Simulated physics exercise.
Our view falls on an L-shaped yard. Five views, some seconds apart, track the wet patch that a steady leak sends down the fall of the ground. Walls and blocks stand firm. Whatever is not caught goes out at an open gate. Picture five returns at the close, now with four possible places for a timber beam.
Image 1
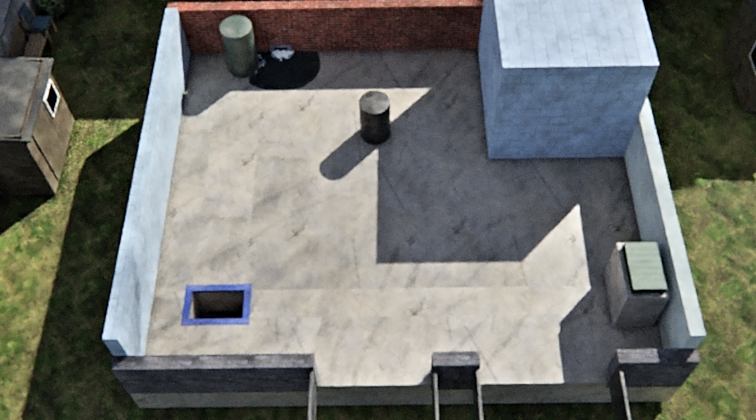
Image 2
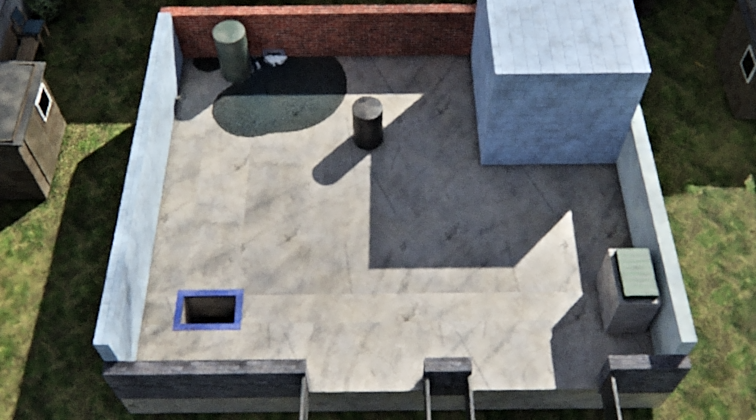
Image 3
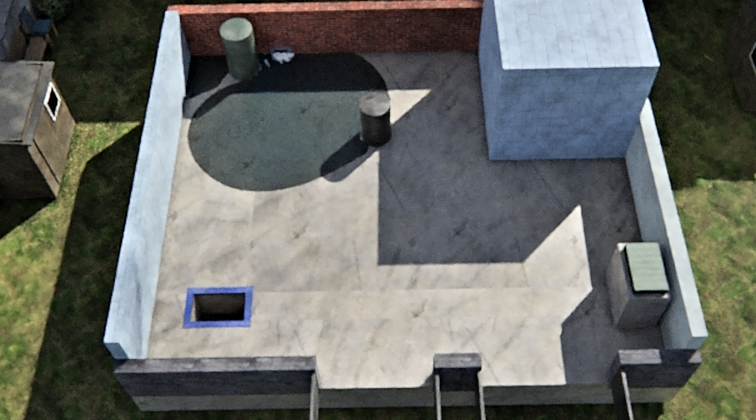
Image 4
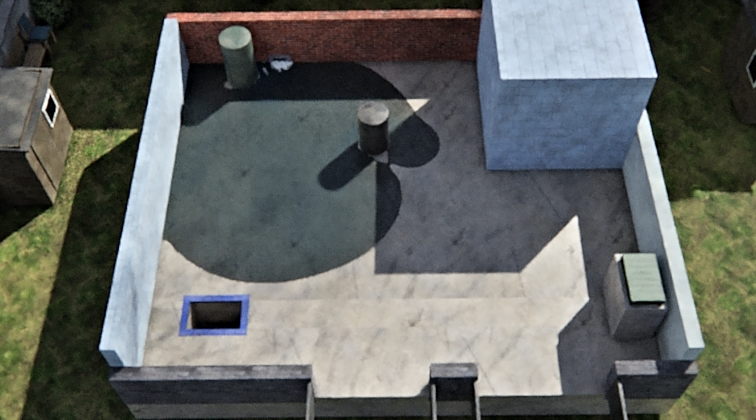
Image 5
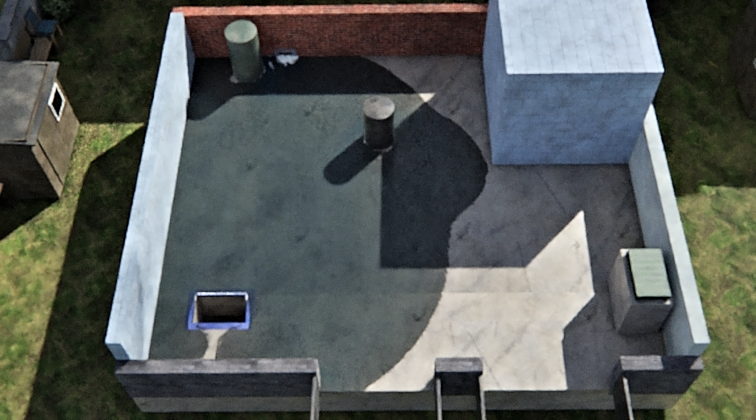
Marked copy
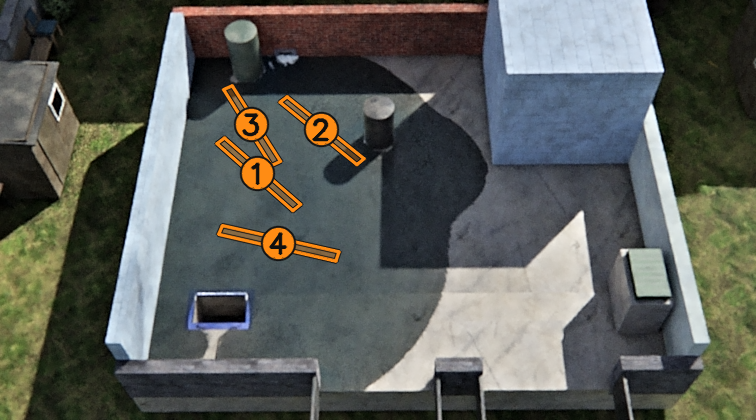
Dark water spreading from beside a green tank across a walled concrete yard, passing a dark post and reaching a blue-edged drain pit.
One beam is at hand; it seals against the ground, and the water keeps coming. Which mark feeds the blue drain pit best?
It is 2.
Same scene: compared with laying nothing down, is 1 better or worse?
Worse.
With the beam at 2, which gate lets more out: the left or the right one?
The left one.
On the marked copy, 1 from (220, 140) to (296, 207); 2 from (283, 99) to (360, 161); 3 from (227, 87) to (275, 163); 4 from (220, 229) to (337, 256).
If 1 is chosen, about 22 % of the stream goes into the blue drain pit, about 78 % out by the gates.
If 2 is chosen, about 32 % of the stream goes into the blue drain pit, about 67 % out by the gates.
If 3 is chosen, about 25 % of the stream goes into the blue drain pit, about 75 % out by the gates.
If 4 is chosen, about 22 % of the stream goes into the blue drain pit, about 78 % out by the gates.
